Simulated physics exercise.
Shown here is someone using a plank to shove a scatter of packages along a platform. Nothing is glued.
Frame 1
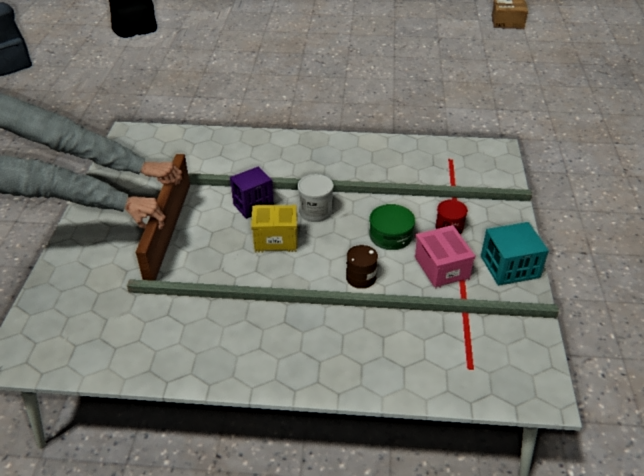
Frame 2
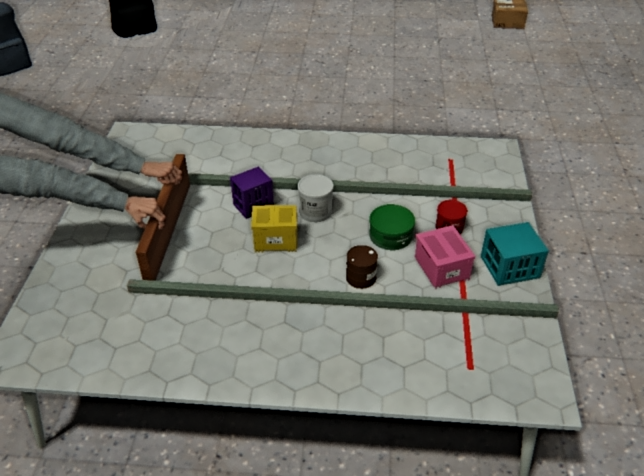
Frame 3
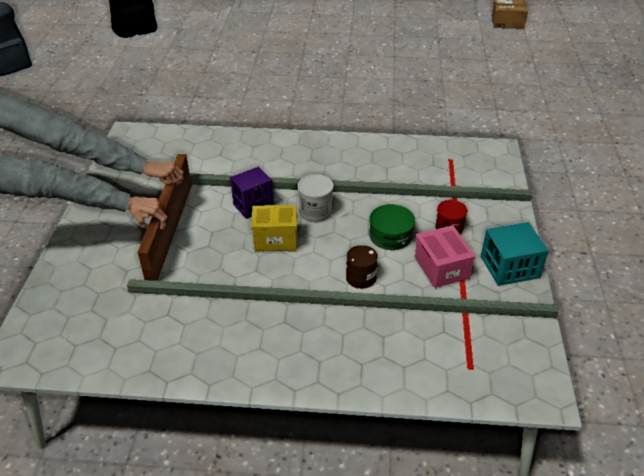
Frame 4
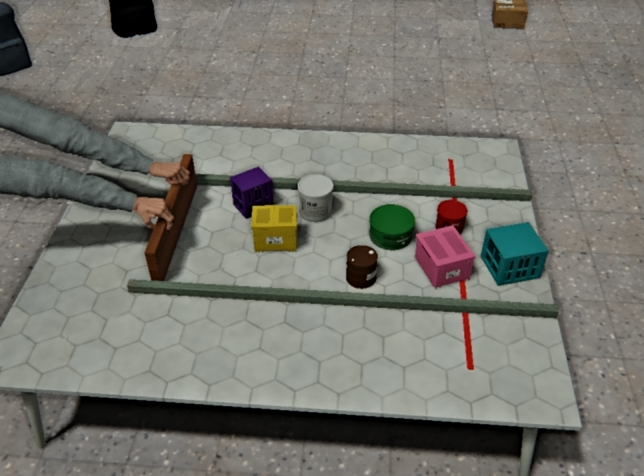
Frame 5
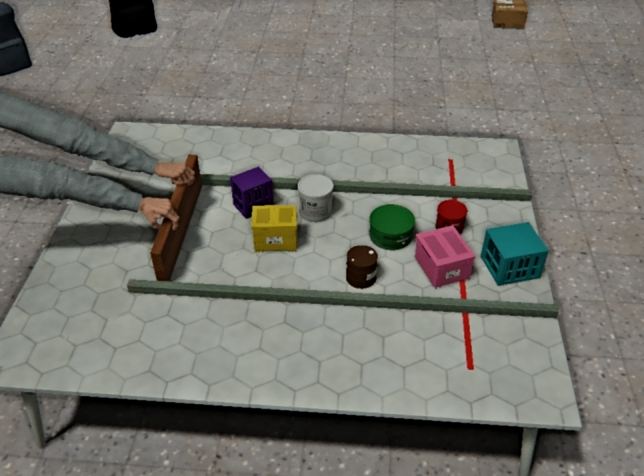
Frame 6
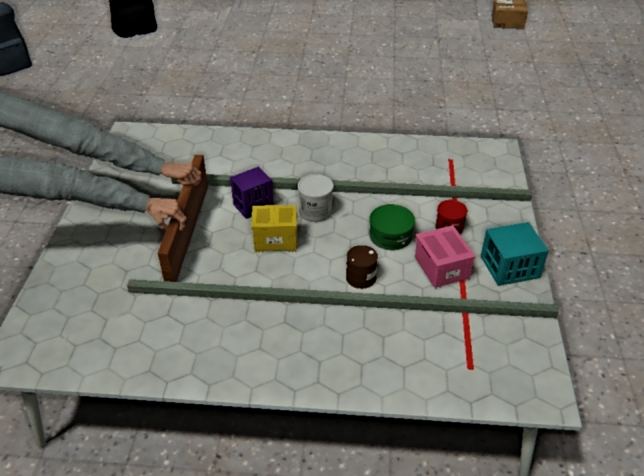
A pale table topped with hexagonal tiles stands on a speckled floor, seen from above at an angle by a still camera. Two green rails flank purple and yellow crates at left, a white pail, green tub and brown canister mid-table, and a red pail, pink tote and turquoise crate at right near a red line. Two sleeved arms slide a brown plank slightly rightward, while the packages stay still.
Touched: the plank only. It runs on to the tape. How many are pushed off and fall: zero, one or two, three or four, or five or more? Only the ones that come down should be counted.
The ones going over the edge come to a single one or a pair, I'd say.
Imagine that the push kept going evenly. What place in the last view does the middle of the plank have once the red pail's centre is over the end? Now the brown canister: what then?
Approx. (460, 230) for the first, approx. (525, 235) for the second.
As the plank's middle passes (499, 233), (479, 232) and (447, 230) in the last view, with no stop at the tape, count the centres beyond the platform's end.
It would be 5, 3 and 1.
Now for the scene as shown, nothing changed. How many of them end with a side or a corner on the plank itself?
Result: 3 in all.
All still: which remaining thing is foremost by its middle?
That one's the red pail.
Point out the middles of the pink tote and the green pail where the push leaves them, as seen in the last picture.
First object: (522, 274); second object: (527, 238).
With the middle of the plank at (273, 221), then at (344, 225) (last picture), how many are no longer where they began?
The counts are 3 and 4.
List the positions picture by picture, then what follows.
In the first frame, turquoise crate (514, 253); red pail (451, 218); pink tote (444, 257); plank (166, 215); tape (459, 247).
In the second frame, red pail (451, 219); purple crate (252, 193).
In the third frame, pink tote (444, 257); yellow tote (275, 229).
In the fourth frame, turquoise crate (514, 254); white pail (316, 199).
In the fifth frame, red pail (451, 219); brown canister (362, 267).
In the sixth frame, turquoise crate (514, 254); red pail (451, 219); pink tote (444, 257); plank (185, 216); tape (459, 247).
Early on, none off yet; turquoise crate at rest near (514, 254); red pail at rest near (451, 219); pink tote at rest near (444, 257).
Finally, the number that fall off is one or two; lost, turquoise crate.
